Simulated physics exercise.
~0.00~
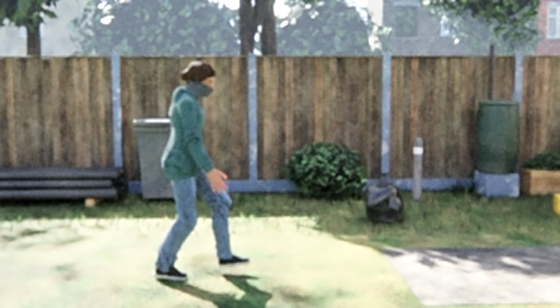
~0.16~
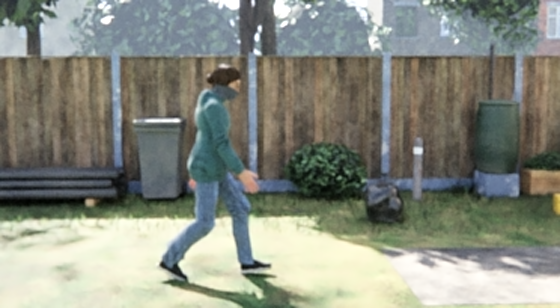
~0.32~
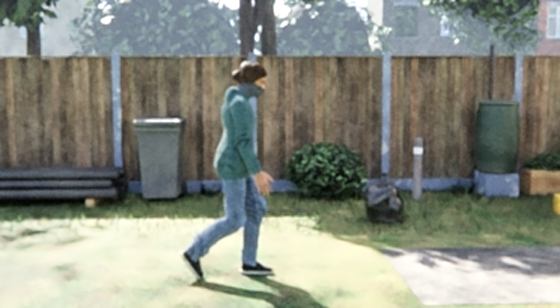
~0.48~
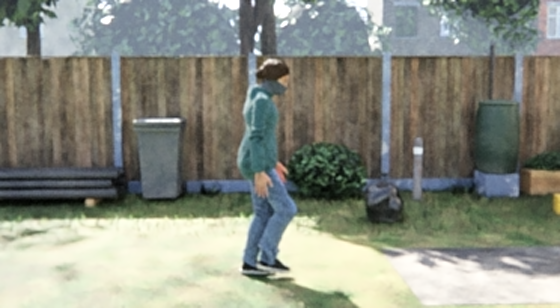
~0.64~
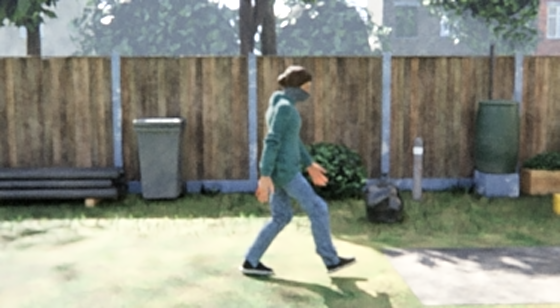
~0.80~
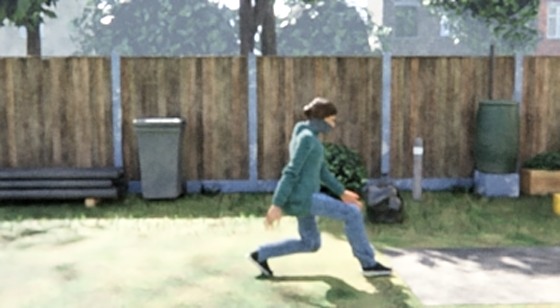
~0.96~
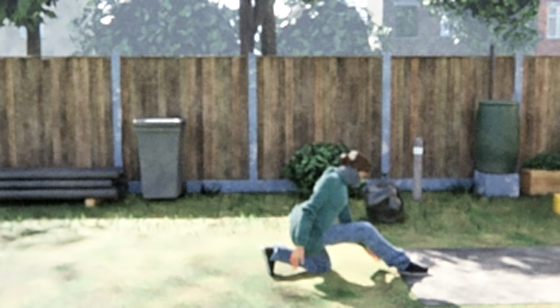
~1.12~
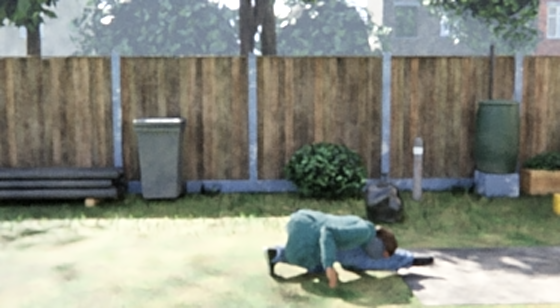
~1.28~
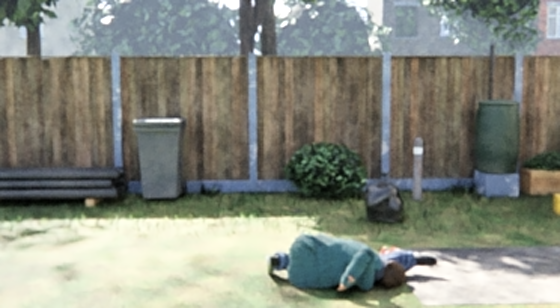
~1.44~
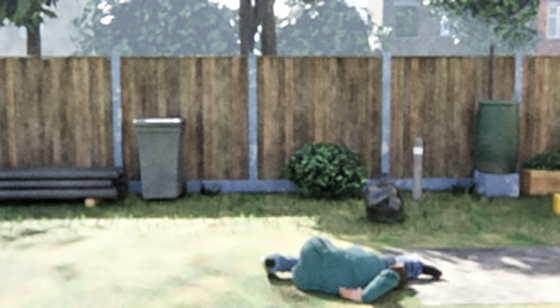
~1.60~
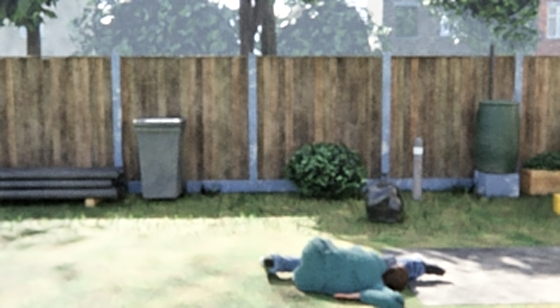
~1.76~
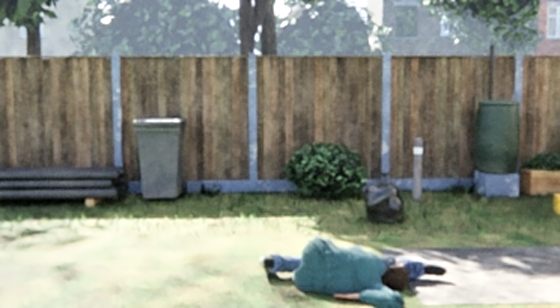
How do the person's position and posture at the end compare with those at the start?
At the start the person is upright and walking on the grass left of the bush, in front of the grey bin. By the end the person is lying on the ground farther right and lower in view, beside the near edge of the grey patch.
